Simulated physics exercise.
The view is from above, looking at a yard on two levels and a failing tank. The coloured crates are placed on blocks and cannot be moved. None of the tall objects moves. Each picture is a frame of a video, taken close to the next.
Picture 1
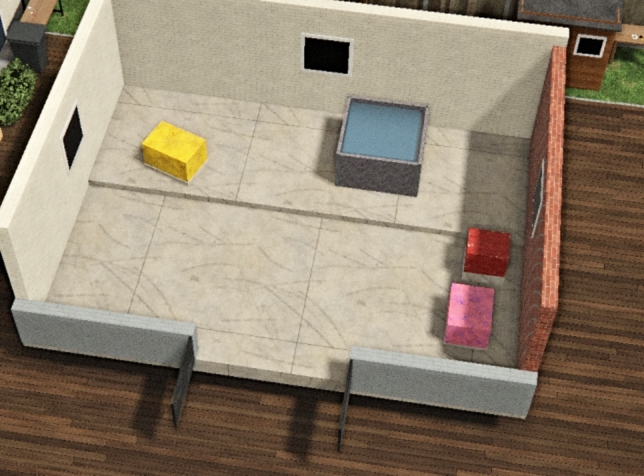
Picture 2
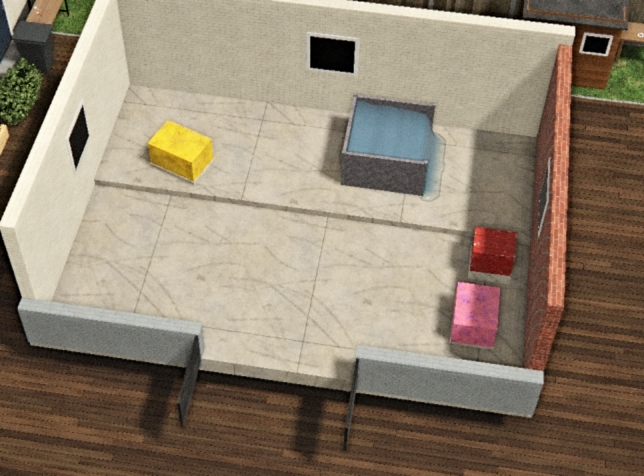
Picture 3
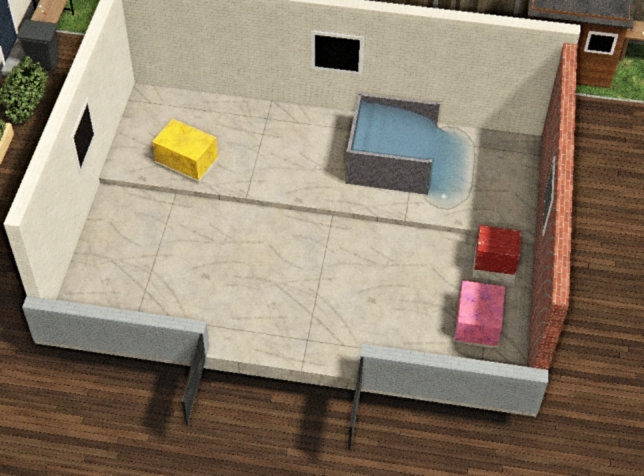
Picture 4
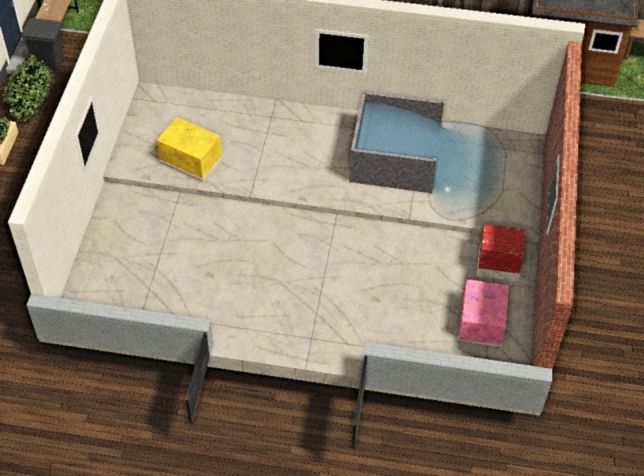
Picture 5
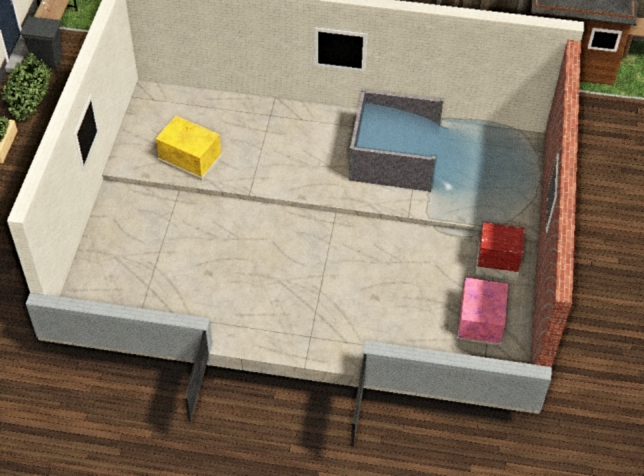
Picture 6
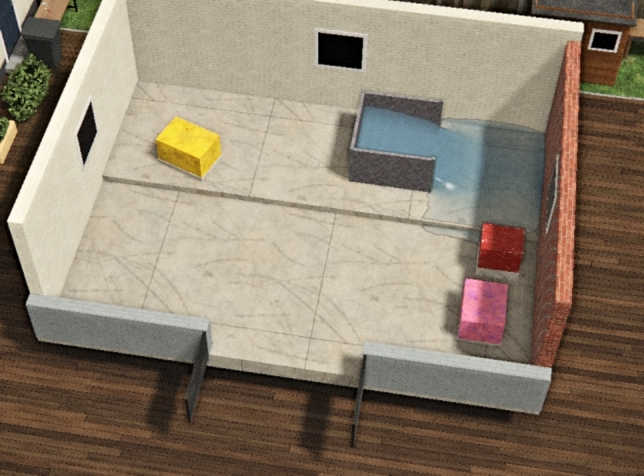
Water pours from the right side of a gray tank in a walled yard, spreading across the pale upper floor to the brick wall and then toward the red block, while the yellow, red and pink blocks stay still.
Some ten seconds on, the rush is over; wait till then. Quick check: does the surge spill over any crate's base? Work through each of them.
Result: Pink crate wet, red crate wet, yellow crate dry.
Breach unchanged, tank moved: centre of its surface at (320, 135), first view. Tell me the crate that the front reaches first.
That would be the red-painted one.
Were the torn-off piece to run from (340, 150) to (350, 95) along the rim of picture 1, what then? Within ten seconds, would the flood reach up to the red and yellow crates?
In that case the red one is never flooded and the yellow one is flooded.
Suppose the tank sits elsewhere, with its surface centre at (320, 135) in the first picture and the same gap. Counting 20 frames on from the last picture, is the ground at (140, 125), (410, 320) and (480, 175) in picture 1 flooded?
Untouched, submerged, submerged.
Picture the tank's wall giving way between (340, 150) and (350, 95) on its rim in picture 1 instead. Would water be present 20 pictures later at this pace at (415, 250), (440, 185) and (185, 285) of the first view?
Spot one: Spared by the leak. Spot two: Spared by the leak. Spot three: Reached by the flood.
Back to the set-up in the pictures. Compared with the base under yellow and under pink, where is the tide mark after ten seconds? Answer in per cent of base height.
Roughly 40 per cent, then 280 per cent.
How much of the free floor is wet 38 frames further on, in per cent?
Estimate: Near 70 %.
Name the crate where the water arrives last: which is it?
It's the yellow-painted one.
A moment on, water covers 15 % of the floor; the pink crate not reached, the red crate water round its plinth, the yellow crate not reached.
Next, water covers 15 % of the floor; the pink crate water round its plinth, the red crate water round its plinth, the yellow crate not reached.
Then, water covers 35 % of the floor; the pink crate water round its plinth, the red crate water round its plinth, the yellow crate not reached.
Later, water covers 70 % of the floor; the pink crate water round its plinth, the red crate water round its plinth, the yellow crate water round its plinth.
In the end, water covers 75 % of the floor; the pink crate was topped, the red crate was topped, the yellow crate stayed above the water.
